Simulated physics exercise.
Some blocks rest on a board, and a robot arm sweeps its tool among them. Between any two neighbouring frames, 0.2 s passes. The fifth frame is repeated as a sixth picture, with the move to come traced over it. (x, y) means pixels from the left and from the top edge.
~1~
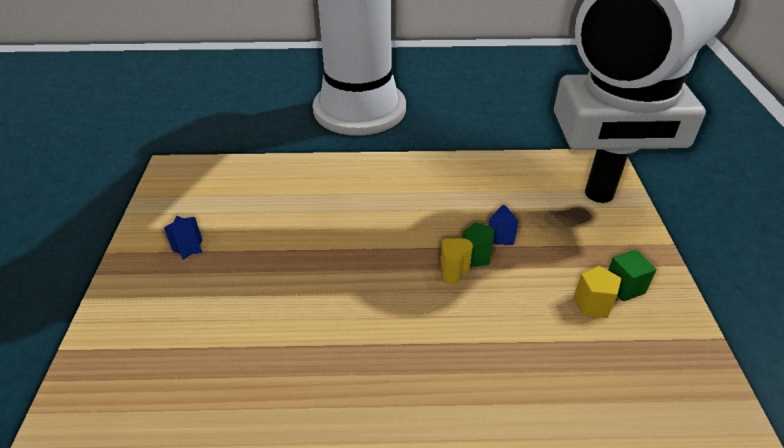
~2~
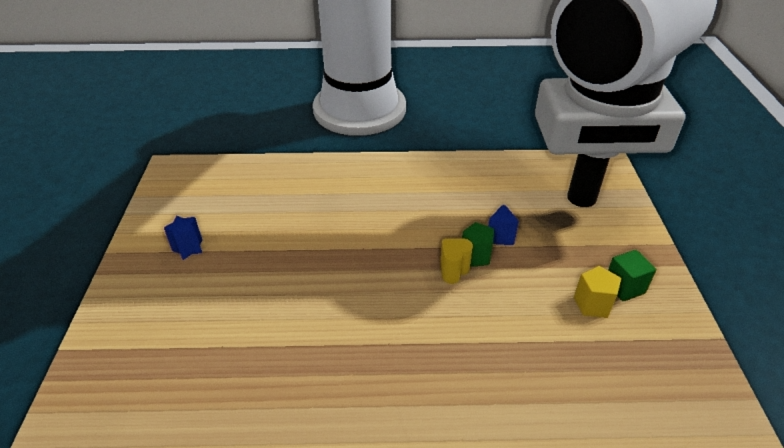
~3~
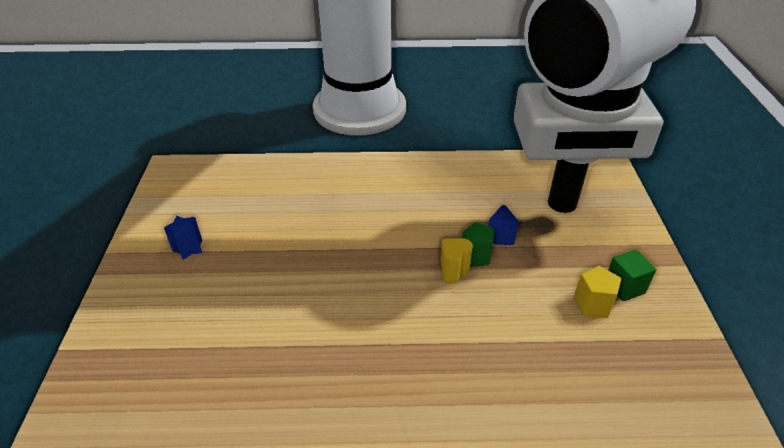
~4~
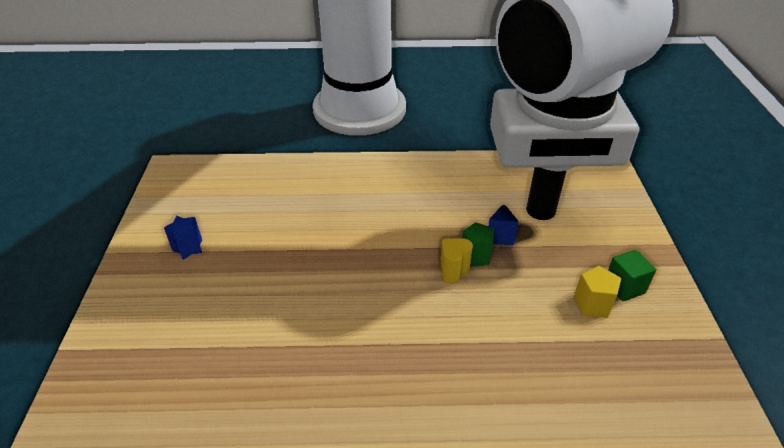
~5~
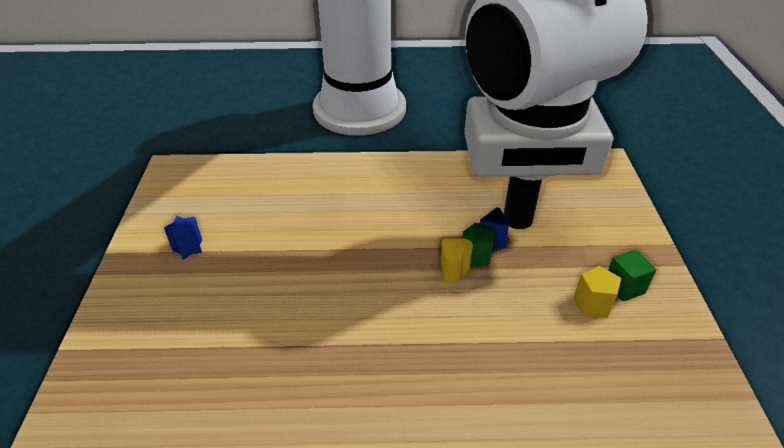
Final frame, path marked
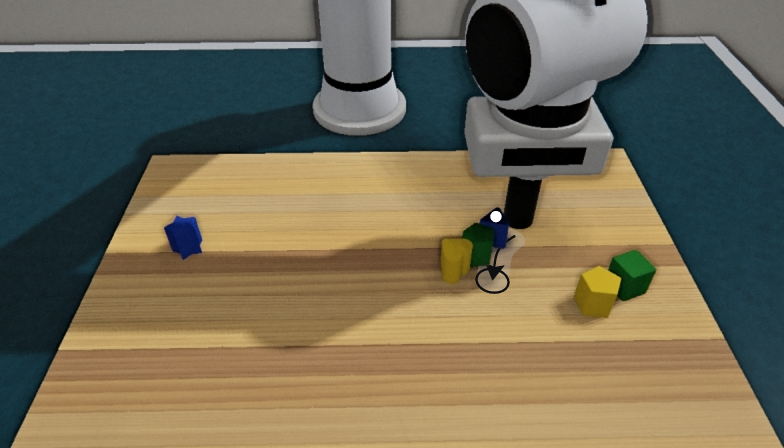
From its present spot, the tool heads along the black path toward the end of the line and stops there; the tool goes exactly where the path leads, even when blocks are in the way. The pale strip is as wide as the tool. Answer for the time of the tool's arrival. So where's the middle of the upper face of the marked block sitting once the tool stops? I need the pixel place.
At pixel (476, 219).
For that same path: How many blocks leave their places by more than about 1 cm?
3 or more blocks.
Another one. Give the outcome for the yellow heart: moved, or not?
At the moment the path ends, the yellow heart no longer stands where it did.
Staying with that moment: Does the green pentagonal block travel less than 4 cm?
I expect so.
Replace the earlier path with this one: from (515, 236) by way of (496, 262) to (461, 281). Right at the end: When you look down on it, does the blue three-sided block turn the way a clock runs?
Yes, that is how it ends up.
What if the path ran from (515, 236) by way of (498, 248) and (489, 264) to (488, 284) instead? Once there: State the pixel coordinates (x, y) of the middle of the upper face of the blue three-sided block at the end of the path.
It is going to be at (472, 219).
Path on the board, from (515, 236) by way of (500, 247) and (495, 263) to (492, 281); the dot is on the blue three-sided block.
What follows on the original path. Halfway along, tool (499, 238); yellow heart (451, 253), turned 20° clockwise; green pentagonal block (471, 238), turned 35° anticlockwise; blue three-sided block (476, 219), turned 25° clockwise.
At the end, tool (495, 264); yellow heart (441, 255), turned 15° clockwise; green pentagonal block (467, 243); blue three-sided block (476, 219), turned 25° clockwise.
